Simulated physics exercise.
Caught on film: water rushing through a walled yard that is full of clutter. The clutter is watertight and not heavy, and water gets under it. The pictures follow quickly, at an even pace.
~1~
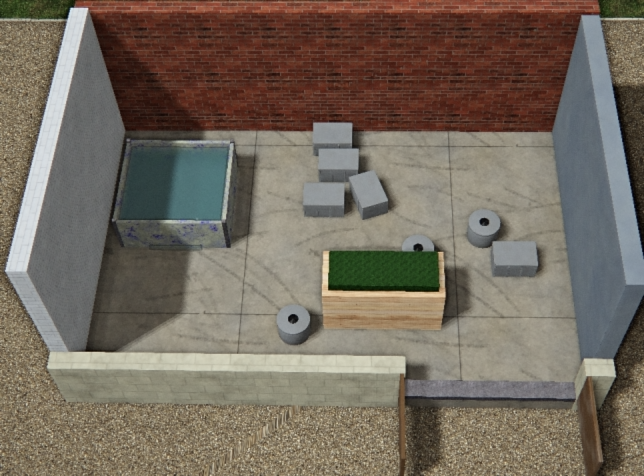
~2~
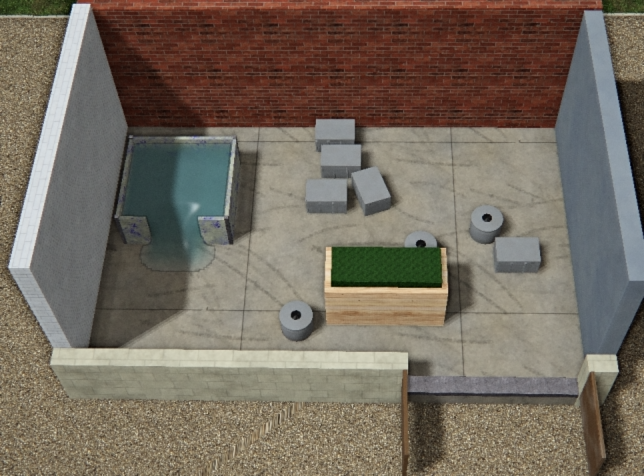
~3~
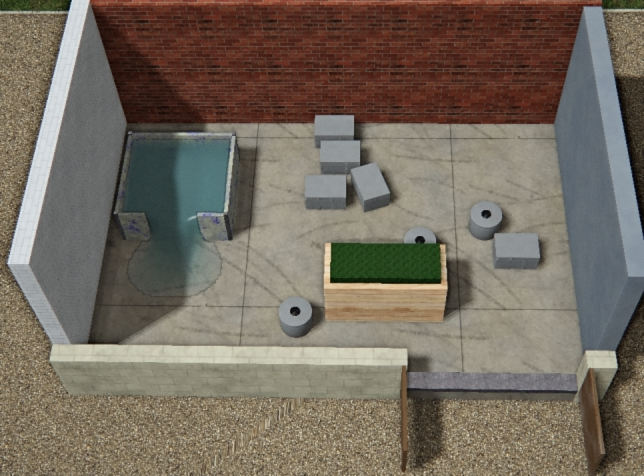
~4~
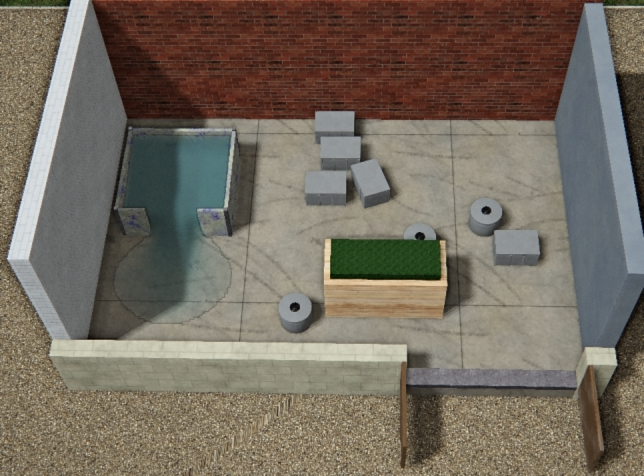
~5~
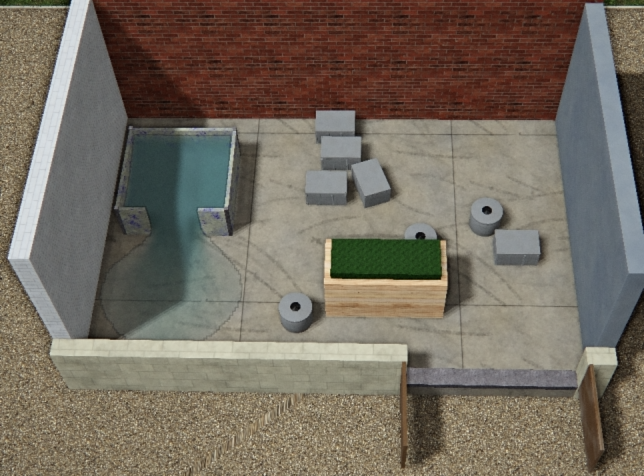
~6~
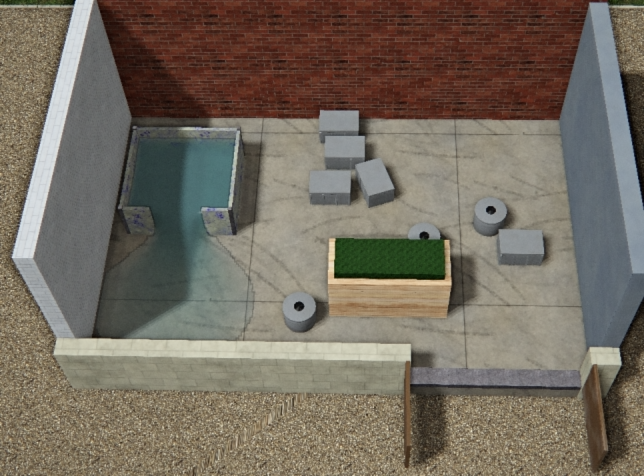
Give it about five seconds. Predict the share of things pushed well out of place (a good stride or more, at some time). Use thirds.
Share: Not even a third.
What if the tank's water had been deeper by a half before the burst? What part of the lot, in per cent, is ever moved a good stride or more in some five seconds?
Some 10 per cent.
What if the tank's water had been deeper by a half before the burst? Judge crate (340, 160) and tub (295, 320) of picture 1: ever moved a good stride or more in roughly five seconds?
In turn: Not that far, swept aside.
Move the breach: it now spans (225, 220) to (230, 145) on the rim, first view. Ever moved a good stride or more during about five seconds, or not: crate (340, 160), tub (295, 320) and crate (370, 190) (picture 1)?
In that order: Yes, never so far, pushed that far.
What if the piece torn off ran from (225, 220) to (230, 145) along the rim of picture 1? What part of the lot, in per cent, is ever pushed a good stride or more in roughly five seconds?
Near 90 in a hundred.
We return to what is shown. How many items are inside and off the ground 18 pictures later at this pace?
I count 0.
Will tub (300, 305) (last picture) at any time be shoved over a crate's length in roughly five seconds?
My call: Yes.
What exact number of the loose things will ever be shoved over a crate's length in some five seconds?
The number is 1.
A moment on, 0 of 8 are well off their spots; 0 afloat.
Next, 0 of 8 are well off their spots; 0 afloat.
Later, 1 of 8 are well off their spots; 0 afloat.
In the end, 1 of 8 are well off their spots, and 1 have been at some point; 0 afloat.
